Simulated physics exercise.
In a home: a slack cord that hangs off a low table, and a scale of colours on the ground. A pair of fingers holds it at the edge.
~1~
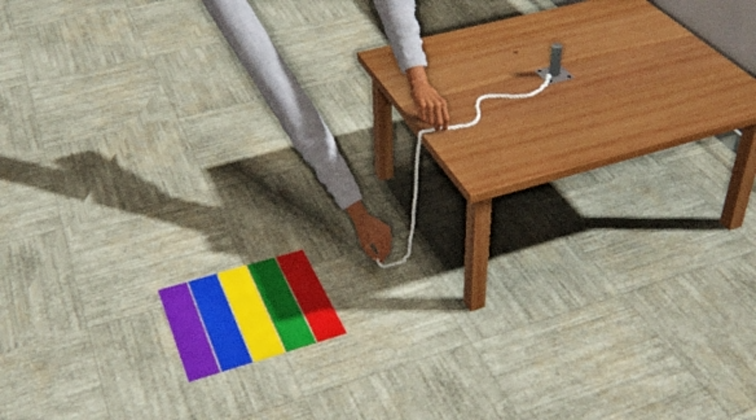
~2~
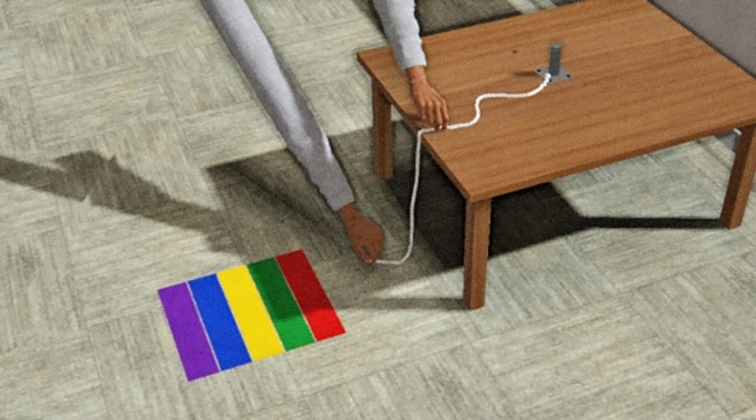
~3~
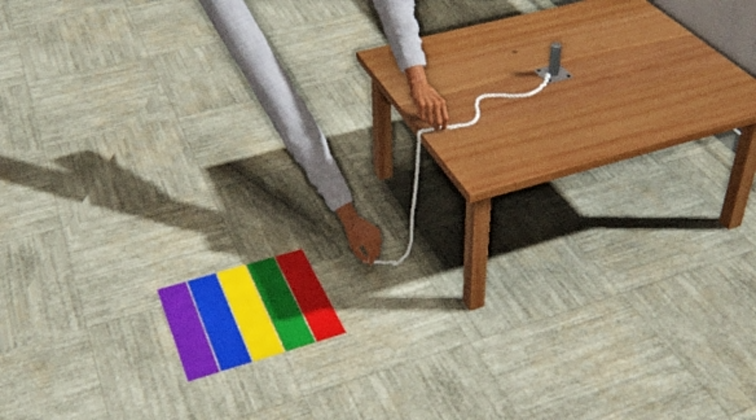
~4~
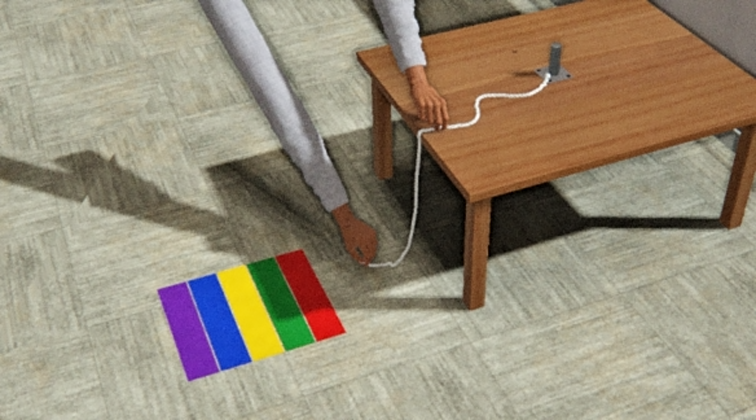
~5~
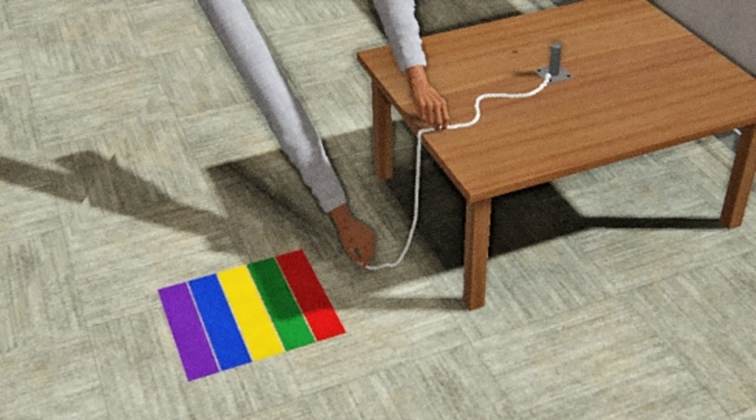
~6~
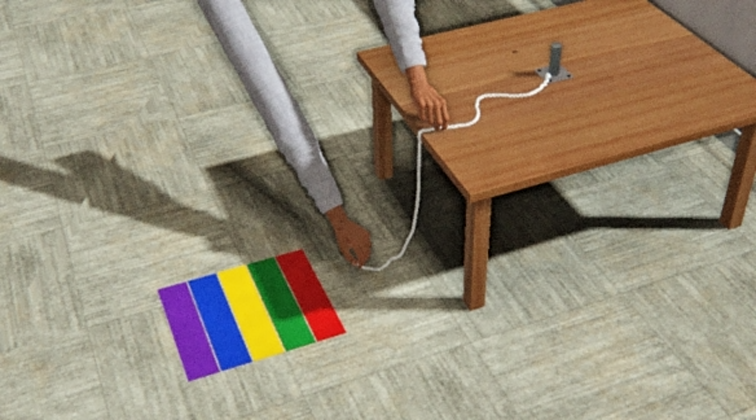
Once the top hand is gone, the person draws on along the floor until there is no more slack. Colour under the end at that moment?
Yellow.
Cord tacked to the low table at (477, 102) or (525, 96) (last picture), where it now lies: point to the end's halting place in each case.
First try at (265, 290), second at (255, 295).
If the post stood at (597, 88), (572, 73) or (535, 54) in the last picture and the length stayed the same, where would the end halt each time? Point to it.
Pixels, try by try: About (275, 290), (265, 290), (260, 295).
Soon after, end near (308, 279); over red.
Then, end near (268, 291); over green.
At full stretch, end near (244, 297); over yellow. The yellow one.
